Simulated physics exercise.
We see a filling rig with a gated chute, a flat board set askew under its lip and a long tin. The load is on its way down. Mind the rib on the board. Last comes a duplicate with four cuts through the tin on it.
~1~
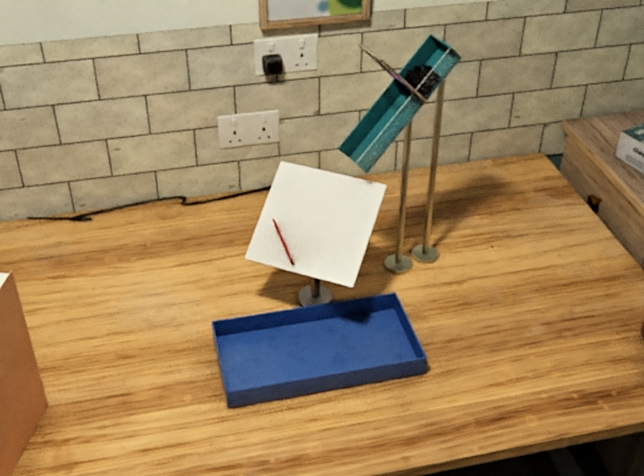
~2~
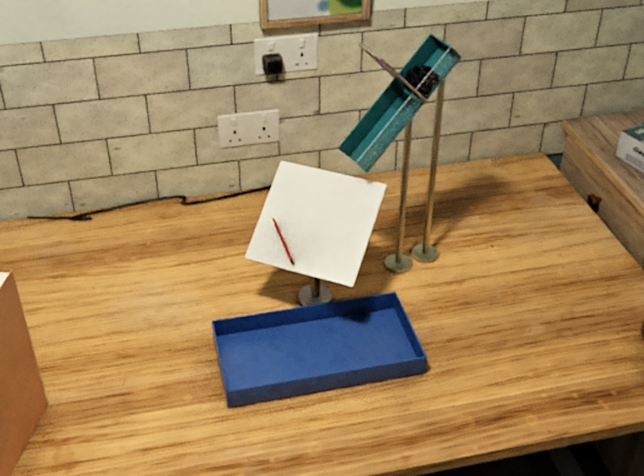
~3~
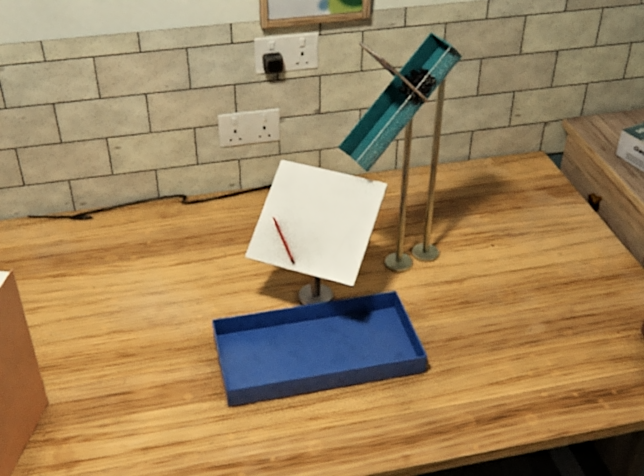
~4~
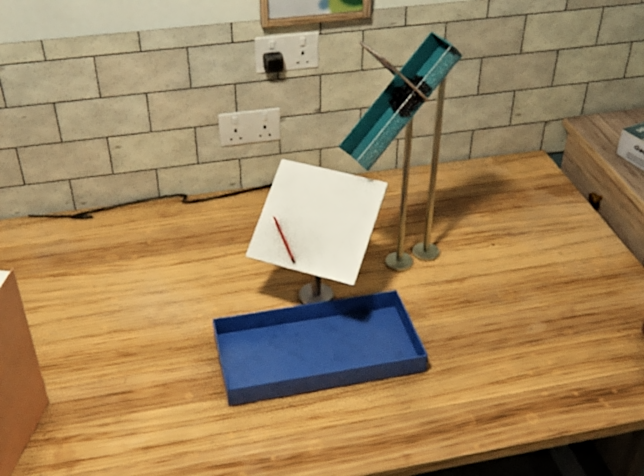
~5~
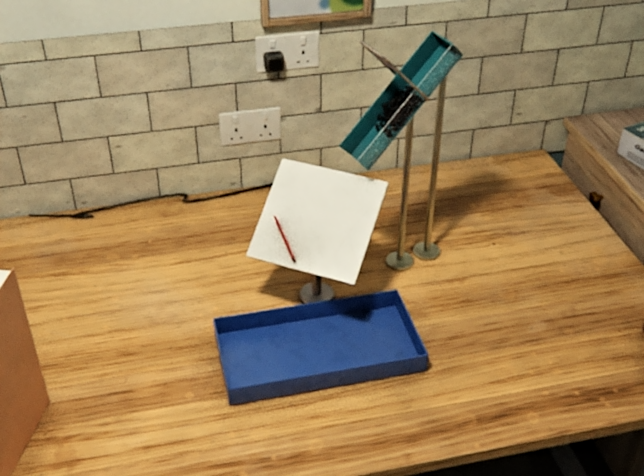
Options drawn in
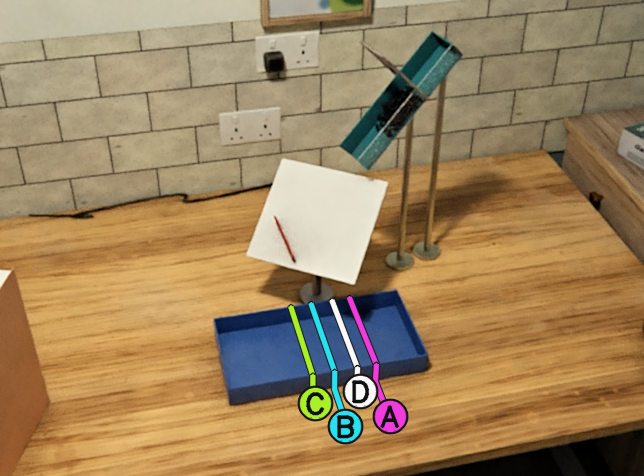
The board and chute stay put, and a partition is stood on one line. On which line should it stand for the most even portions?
Best: C.
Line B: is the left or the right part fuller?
Left.
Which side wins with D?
More lands on the left.
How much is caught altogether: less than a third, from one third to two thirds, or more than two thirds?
About that: More than two thirds.
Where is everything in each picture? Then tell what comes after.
The first picture shows load behind the gate at (421, 82), black beans; lip of the chute at (358, 166), sloping fairly steeply.
The second picture shows middle of the board at (315, 221), tilted fairly steeply; middle of its low edge at (297, 272); of its high edge at (333, 172).
The third picture shows front corners of the tin at (227, 390) and (427, 356), empty; front of the load at (409, 97).
The fourth picture shows middle of the load at (409, 98); its front at (393, 107), about a quarter of the way to the lip; rib from (274, 217) to (292, 258).
The fifth picture shows middle of the load at (399, 112); its front at (377, 127), about half of the way to the lip.
On the marked copy, line A crosses the front rim at (376, 363); line B crosses the front rim at (334, 371); line C crosses the front rim at (312, 374); line D crosses the front rim at (357, 367).
With A, of what is caught, all on the left of the divider, none on the right.
With B, of what is caught, all on the left of the divider, none on the right.
With C, of what is caught, about a third on the left of the divider, about two thirds on the right.
With D, of what is caught, all on the left of the divider, none on the right.
